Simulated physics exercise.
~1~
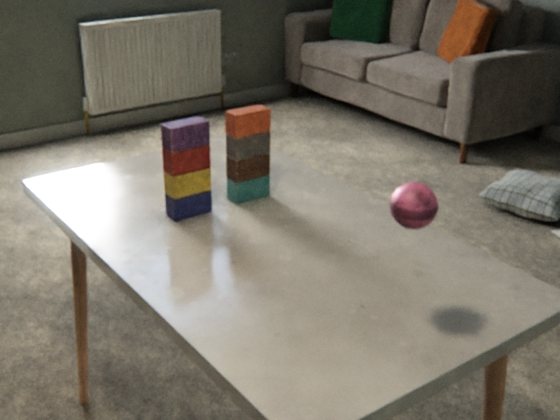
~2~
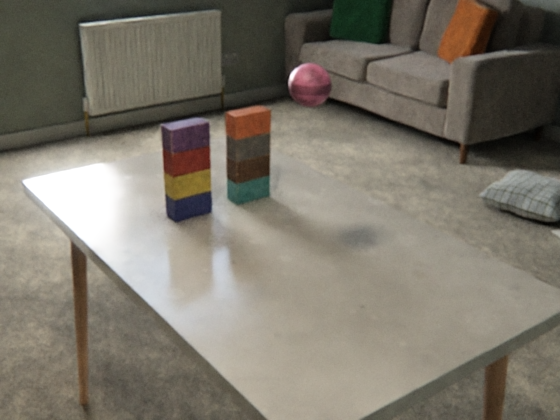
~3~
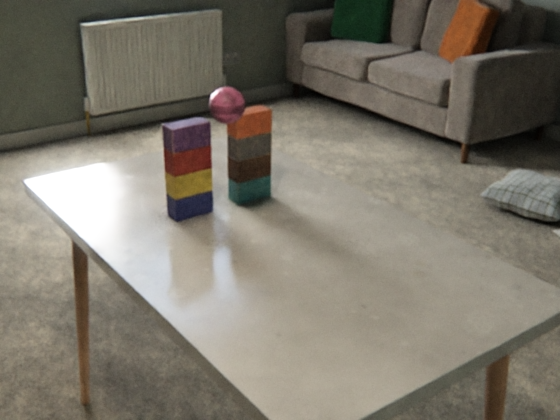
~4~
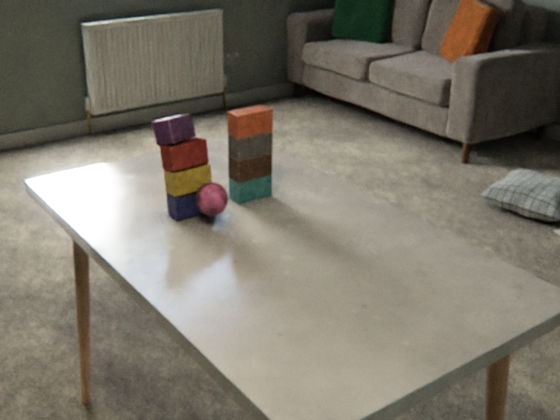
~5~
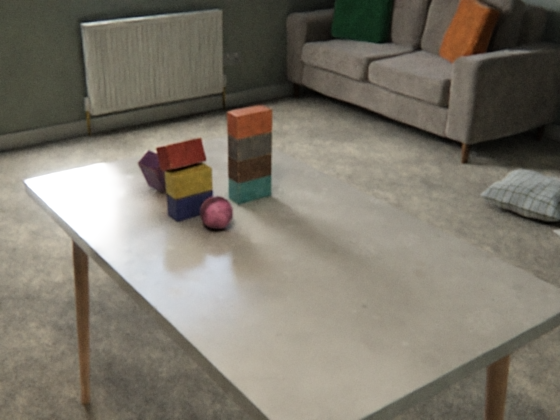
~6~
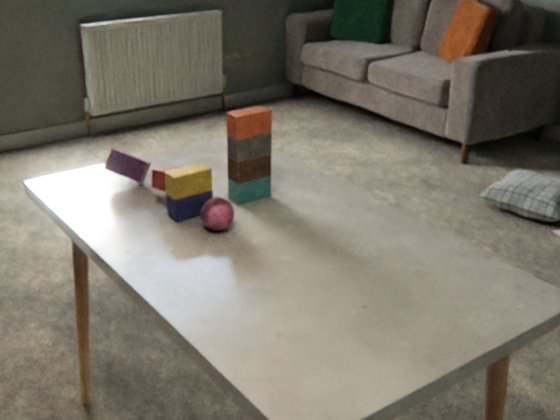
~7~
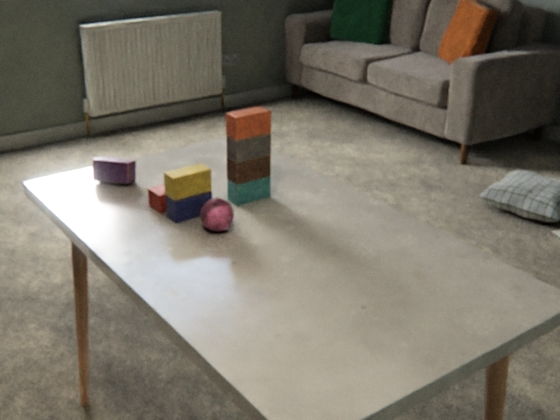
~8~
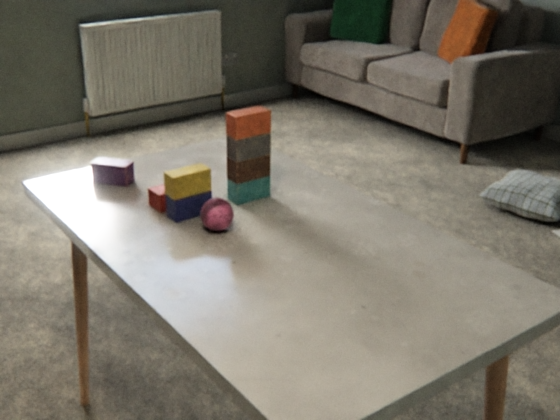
Table with two stacks of coloured blocks, a pink ball flying in and knocking the purple and red blocks off the left stack.
